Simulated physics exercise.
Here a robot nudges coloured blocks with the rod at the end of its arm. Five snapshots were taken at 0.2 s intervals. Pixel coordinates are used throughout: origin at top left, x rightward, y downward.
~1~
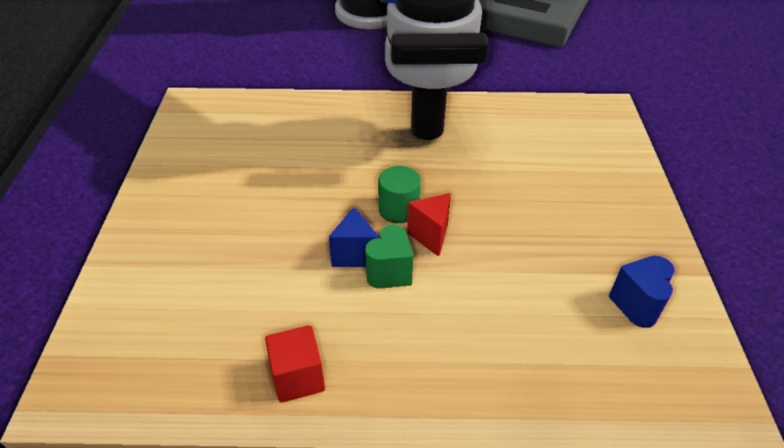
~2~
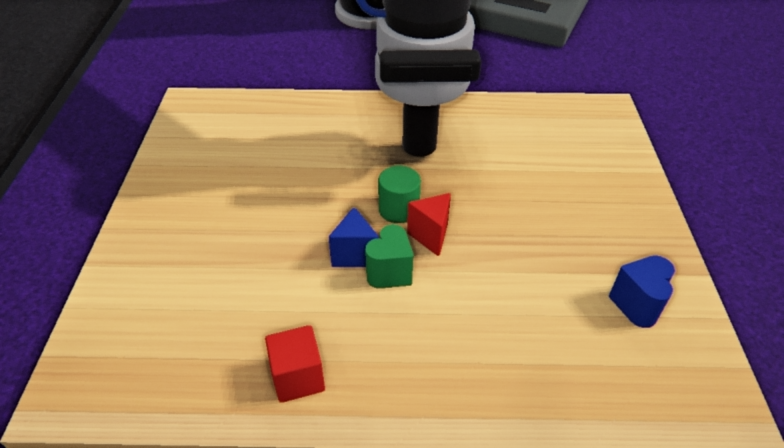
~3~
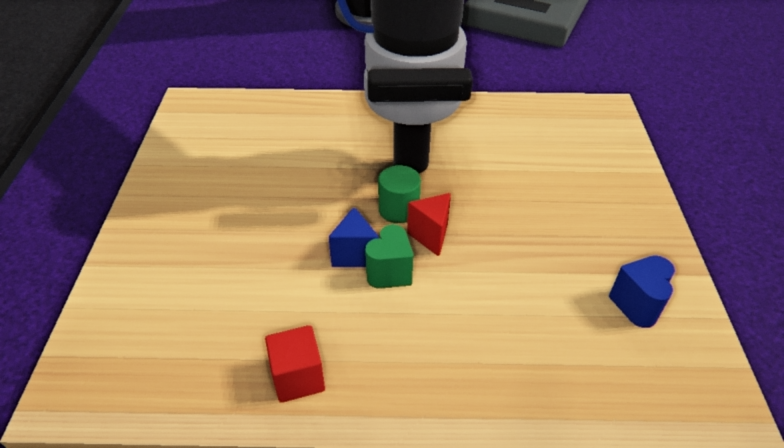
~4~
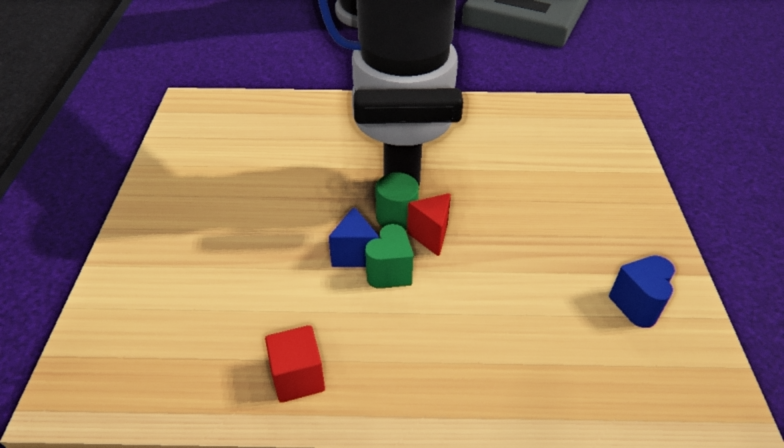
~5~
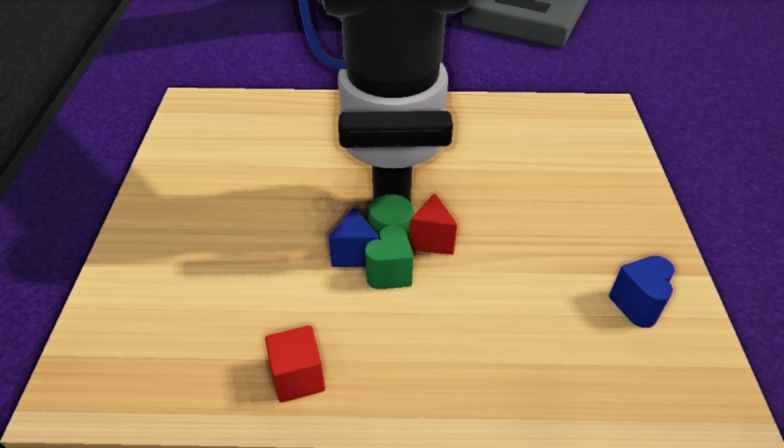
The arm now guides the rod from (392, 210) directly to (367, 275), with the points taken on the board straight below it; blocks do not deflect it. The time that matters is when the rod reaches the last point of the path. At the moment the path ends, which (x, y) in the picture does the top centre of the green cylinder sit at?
When the path ends, it will be at (405, 263).
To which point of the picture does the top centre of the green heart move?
Located at (401, 297).
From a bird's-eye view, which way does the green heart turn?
From above, it turns clockwise.
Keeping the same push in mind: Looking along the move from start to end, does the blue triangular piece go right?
That would be a yes.
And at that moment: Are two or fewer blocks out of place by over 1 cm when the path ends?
No, that is not what happens.
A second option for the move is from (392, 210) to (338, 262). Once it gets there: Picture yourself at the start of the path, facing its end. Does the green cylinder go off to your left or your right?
It's pushed left.
The first path, step by step. Halfway along, rod at (380, 234); blue triangular piece at (349, 230), turned 15° clockwise; green heart at (394, 275), turned 40° clockwise; green cylinder at (395, 241).
At the end, rod at (367, 268); blue triangular piece at (328, 243), turned 30° clockwise; green heart at (401, 297), turned 60° clockwise; green cylinder at (405, 263); red triangular piece unmoved.
